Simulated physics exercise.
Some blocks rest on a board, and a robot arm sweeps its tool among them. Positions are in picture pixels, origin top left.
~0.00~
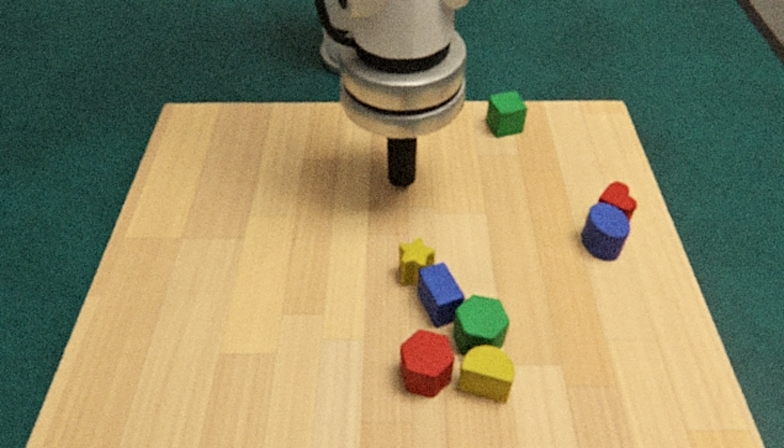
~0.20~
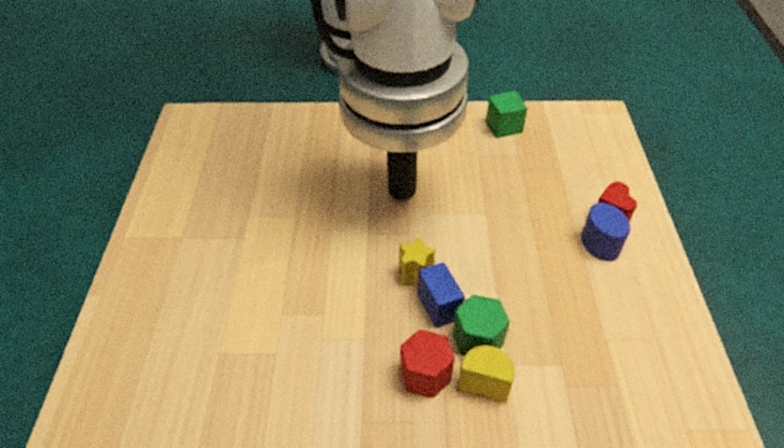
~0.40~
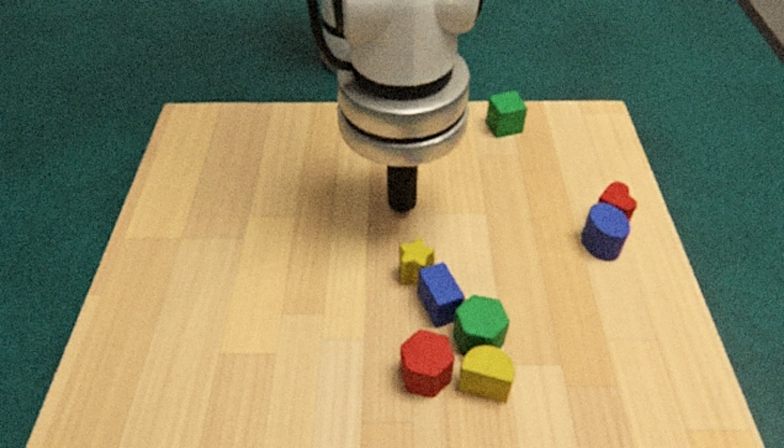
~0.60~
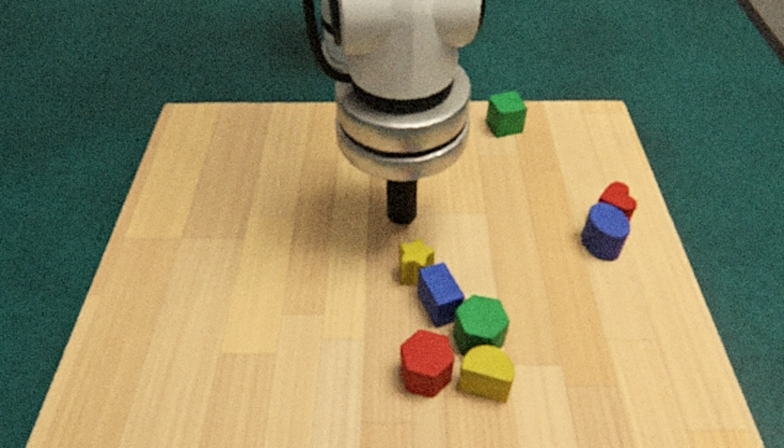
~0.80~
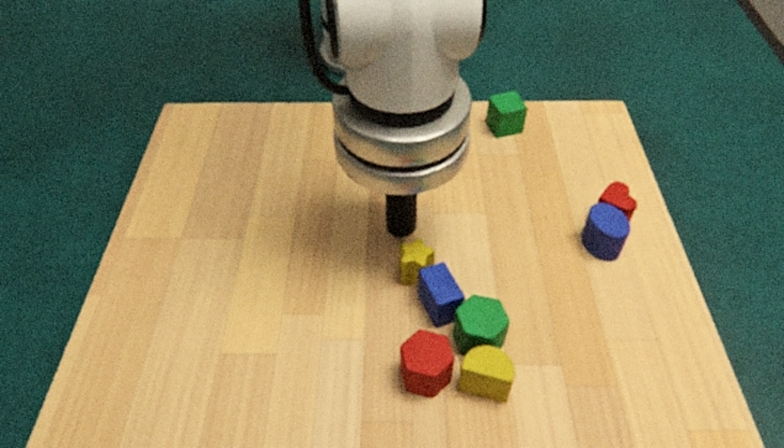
Robot arm moving its black tool slowly down the wooden board toward a yellow star block, while the coloured blocks stay still.
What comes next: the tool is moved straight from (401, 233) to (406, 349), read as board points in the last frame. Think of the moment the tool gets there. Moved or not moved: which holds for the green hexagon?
At the end of the path, the green hexagon has moved off its old spot.
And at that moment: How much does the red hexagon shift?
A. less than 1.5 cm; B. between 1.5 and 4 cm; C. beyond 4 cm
Correct choice: B.
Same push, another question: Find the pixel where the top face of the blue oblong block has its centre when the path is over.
Expect it around (475, 337).
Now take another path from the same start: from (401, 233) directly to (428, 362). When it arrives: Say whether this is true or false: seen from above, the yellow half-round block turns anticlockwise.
This is false.
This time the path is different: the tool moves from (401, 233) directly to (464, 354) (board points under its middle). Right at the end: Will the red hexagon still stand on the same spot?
No, I don't think so.
What follows on the original path. One third of the way, tool (404, 261); yellow star (417, 266); blue oblong block (447, 292), turned 20° anticlockwise; green hexagon (489, 319).
Two thirds of the way, tool (405, 300); yellow star (420, 308); blue oblong block (460, 326), turned 50° anticlockwise; green hexagon (512, 331), turned 30° anticlockwise.
At the end, tool (406, 342); yellow star (430, 350), turned 20° anticlockwise; red hexagon (436, 389); blue oblong block (475, 337), turned 70° anticlockwise; green hexagon (527, 333), turned 40° anticlockwise.
